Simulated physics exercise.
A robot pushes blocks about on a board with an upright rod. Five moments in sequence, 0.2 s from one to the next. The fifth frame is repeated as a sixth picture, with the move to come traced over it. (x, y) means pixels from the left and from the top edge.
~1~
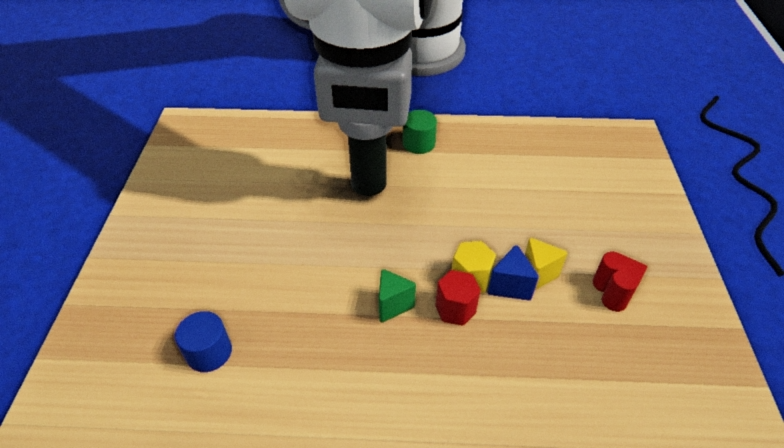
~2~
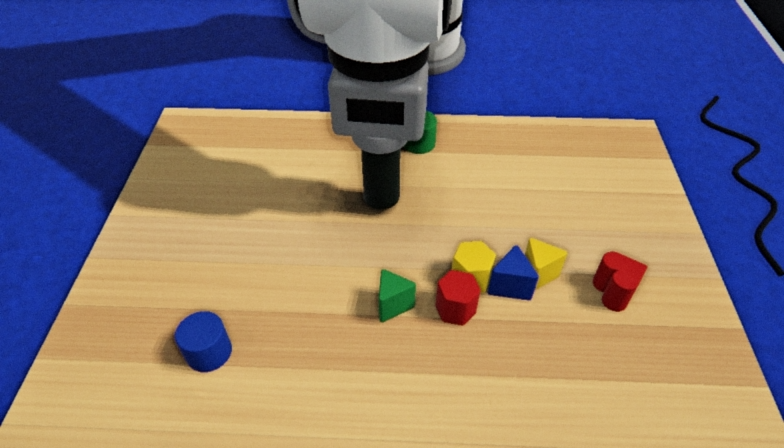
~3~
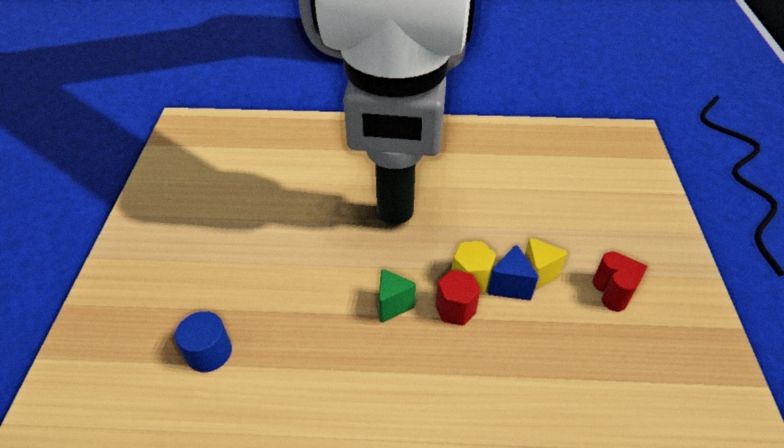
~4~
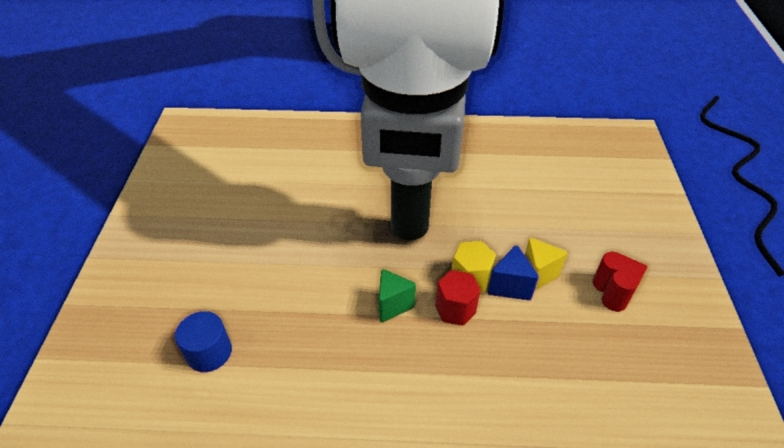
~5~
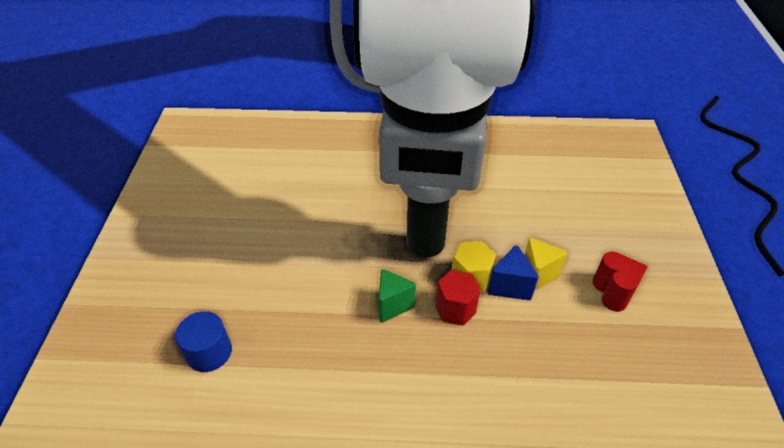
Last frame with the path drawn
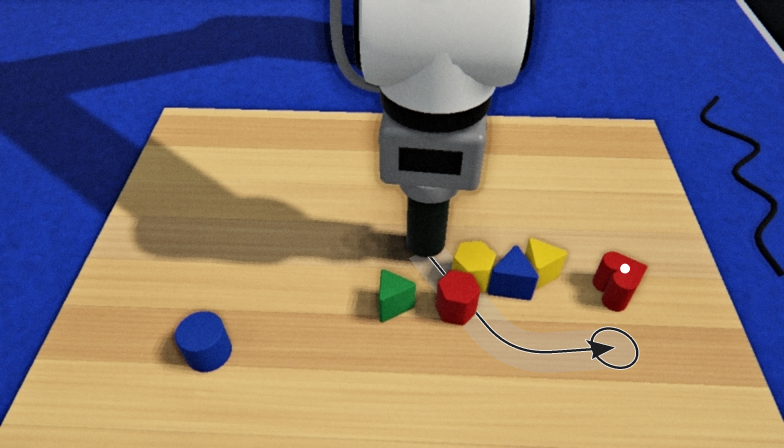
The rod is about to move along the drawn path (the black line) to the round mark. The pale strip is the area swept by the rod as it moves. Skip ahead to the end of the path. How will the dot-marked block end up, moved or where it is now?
It shifts.
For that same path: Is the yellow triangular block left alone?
My answer is no.
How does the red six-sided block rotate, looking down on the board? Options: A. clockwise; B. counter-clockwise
A
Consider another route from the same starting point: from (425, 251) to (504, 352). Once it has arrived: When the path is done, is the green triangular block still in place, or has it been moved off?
Stays put.
Path on the board, from (425, 251) via (468, 303) and (531, 351), ending at (614, 348); the dot is on the red heart-shaped block.
On the path given first. One third of the way, rod (470, 297); red six-sided block (471, 317), turned 45° clockwise; yellow six-sided block (516, 286), turned 25° anticlockwise; blue triangular block (549, 276), turned 40° anticlockwise; yellow triangular block (554, 252), turned 45° anticlockwise.
Two thirds of the way, rod (534, 344); red six-sided block (475, 340), turned 90° clockwise; yellow six-sided block (569, 305), turned 75° anticlockwise; blue triangular block (576, 277), turned 90° anticlockwise; yellow triangular block (557, 250), turned 75° anticlockwise.
At the end, rod (618, 341); red six-sided block (475, 340), turned 90° clockwise; yellow six-sided block (628, 289), turned 140° anticlockwise; blue triangular block (595, 264), turned 145° anticlockwise; yellow triangular block (558, 247), turned 95° anticlockwise; red heart-shaped block (632, 256).
